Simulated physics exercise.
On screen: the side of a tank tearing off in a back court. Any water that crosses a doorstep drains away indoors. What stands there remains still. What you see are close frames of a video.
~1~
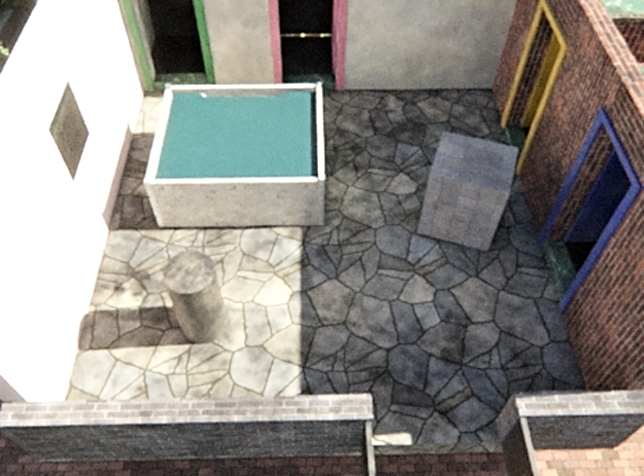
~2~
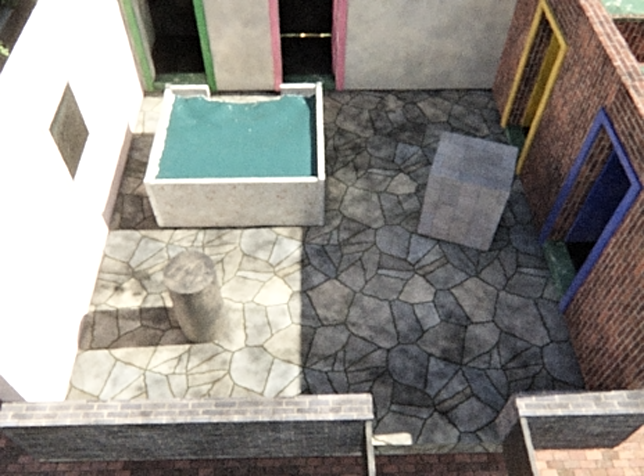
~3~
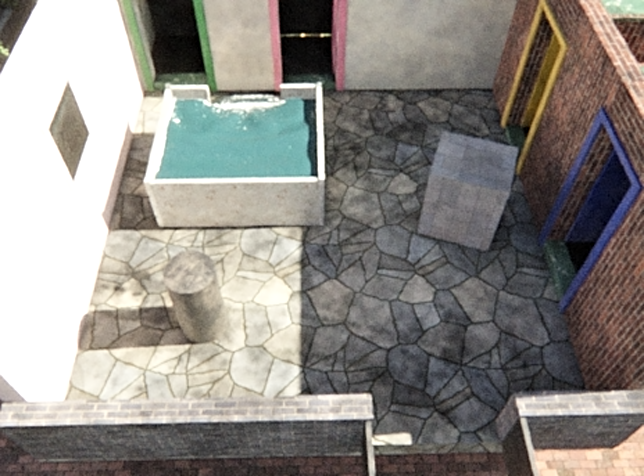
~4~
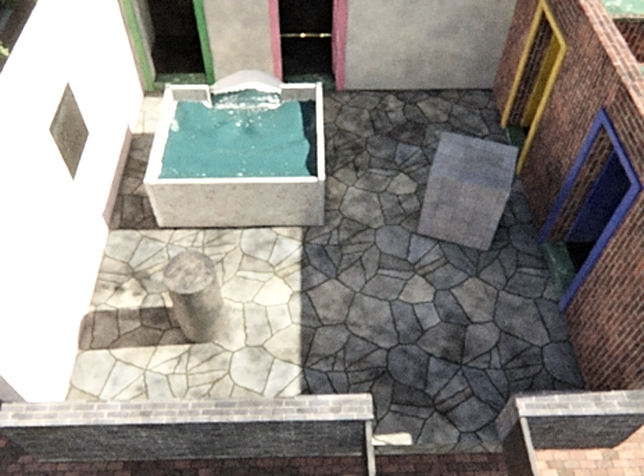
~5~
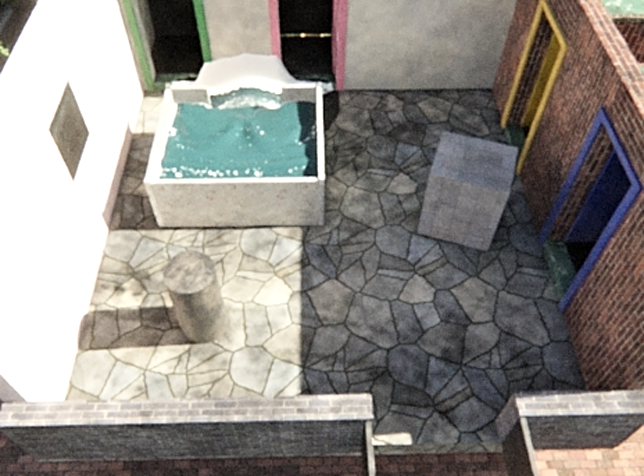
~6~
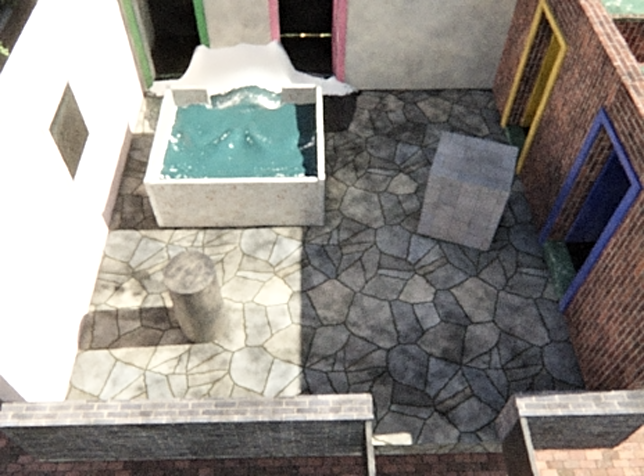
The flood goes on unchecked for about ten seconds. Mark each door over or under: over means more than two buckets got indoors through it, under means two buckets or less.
Blue door - under, green door - over, pink door - over, yellow door - over.
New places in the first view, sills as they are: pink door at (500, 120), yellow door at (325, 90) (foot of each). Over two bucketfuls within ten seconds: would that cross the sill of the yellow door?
In that case the yellow one gets flooded.
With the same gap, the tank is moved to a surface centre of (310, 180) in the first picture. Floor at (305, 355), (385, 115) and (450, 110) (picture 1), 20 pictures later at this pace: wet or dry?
In order: Untouched, submerged, submerged.
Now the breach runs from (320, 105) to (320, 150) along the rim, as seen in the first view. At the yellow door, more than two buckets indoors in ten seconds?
At the yellow door, the inflow beats the threshold.
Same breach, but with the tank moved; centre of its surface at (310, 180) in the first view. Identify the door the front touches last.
Final one: The blue door.
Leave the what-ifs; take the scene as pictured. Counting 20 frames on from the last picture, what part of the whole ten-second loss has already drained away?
Somewhere around 50 per cent, I'd say.
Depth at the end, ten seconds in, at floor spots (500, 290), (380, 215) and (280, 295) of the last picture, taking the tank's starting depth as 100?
The depth comes out near 12, 8 and 6 per cent.
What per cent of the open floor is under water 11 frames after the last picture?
I'd estimate some 40 per cent.
A moment on, water covers 20 % of the floor; the blue door not reached, the green door under two buckets in, the pink door over two buckets in, the yellow door not reached.
Next, water covers 40 % of the floor; the blue door not reached, the green door over two buckets in, the pink door far over two buckets in, the yellow door under two buckets in.
Then, water covers 55 % of the floor; the blue door wet at the sill, nothing in, the green door far over two buckets in, the pink door far over two buckets in, the yellow door over two buckets in.
Later, water covers 85 % of the floor; the blue door wet at the sill, nothing in, the green door far over two buckets in, the pink door far over two buckets in, the yellow door far over two buckets in.
In the end, water covers 95 % of the floor; the blue door wet at the sill, nothing in, the green door far over two buckets in, the pink door far over two buckets in, the yellow door far over two buckets in.
